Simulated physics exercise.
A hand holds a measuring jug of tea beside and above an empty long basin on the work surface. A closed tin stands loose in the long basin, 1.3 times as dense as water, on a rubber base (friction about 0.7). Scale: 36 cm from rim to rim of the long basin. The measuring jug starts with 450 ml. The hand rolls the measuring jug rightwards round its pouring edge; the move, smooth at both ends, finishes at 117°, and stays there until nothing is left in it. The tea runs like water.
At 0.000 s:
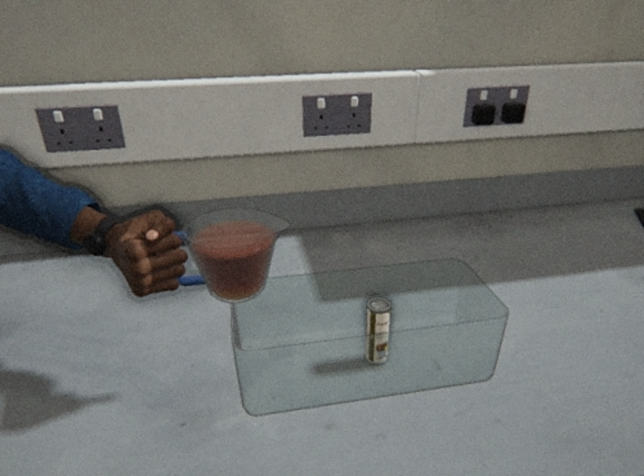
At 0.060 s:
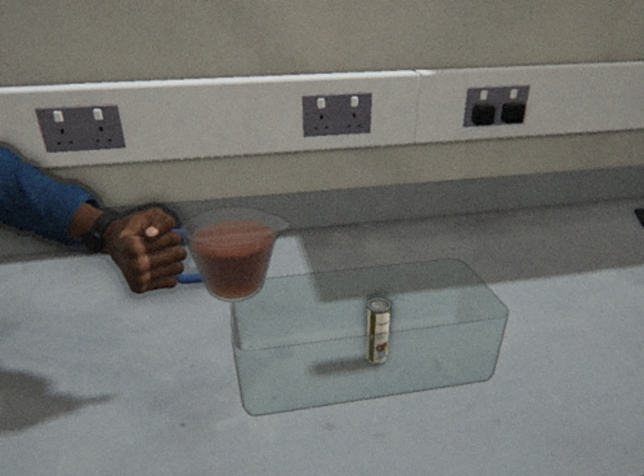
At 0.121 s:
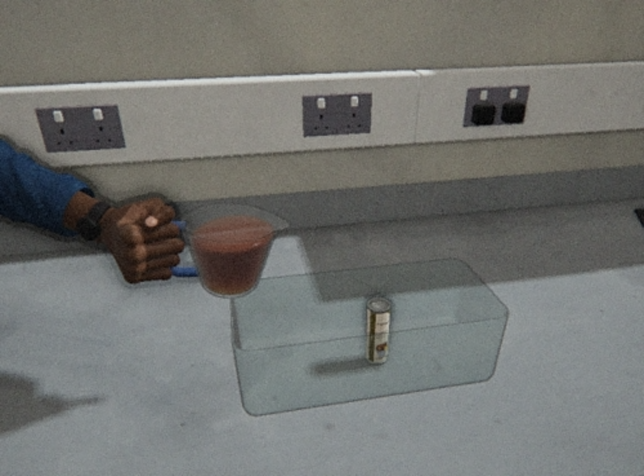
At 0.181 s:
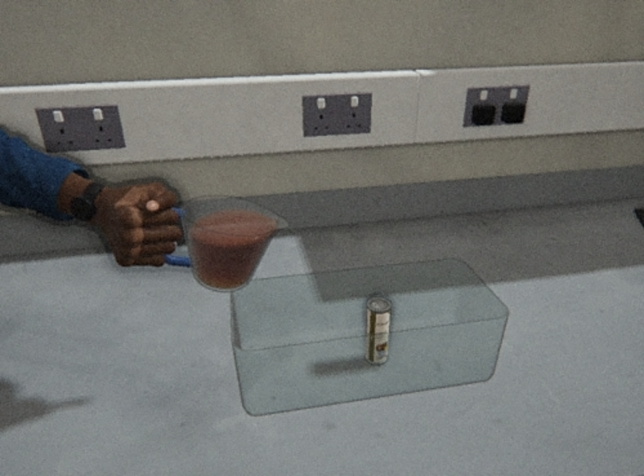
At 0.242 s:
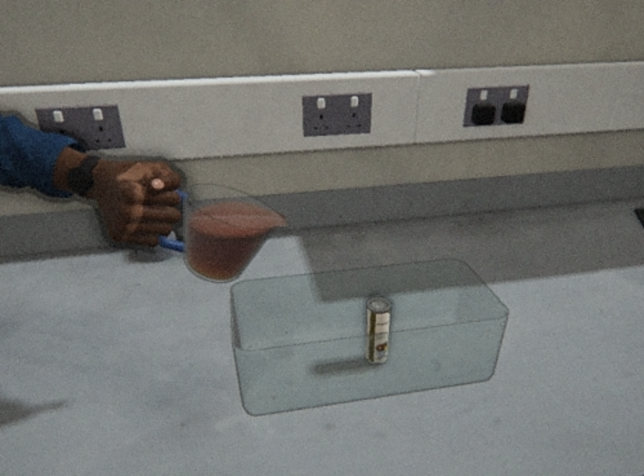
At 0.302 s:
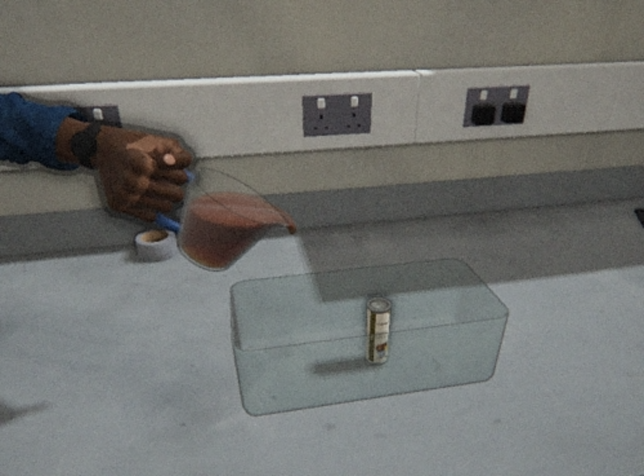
On a worktop beneath wall sockets, a hand tilts a jug of reddish-brown liquid rightwards beside a clear basin holding a tin.
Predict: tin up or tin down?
The tin falls.
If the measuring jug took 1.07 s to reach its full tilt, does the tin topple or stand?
Then it falls.
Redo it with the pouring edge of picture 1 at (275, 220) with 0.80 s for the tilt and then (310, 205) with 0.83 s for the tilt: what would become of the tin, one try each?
First it topples; then it stays up.
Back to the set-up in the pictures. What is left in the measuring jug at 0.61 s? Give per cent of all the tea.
Near 34 in a hundred.
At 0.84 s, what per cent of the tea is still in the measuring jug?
Near 0 in a hundred.
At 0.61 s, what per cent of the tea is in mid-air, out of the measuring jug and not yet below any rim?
Near 44 in a hundred.
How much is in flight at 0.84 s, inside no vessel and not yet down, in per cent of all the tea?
About 8 per cent.
Then, 0.61 s in, the tilt is 97° and 34 per cent is still to pour; the tin stands where it began.
Then, 0.84 s in, the tilt is 117° and 0 per cent is still to pour; the tin leans 10°.
Then, 1.08 s in, the tilt is 117° and 0 per cent is still to pour; the tin lies on its side.
Then, 1.34 s in, the tilt is 117° and 0 per cent is still to pour; the tin lies on its side.
Finally, the tin lies on its side.
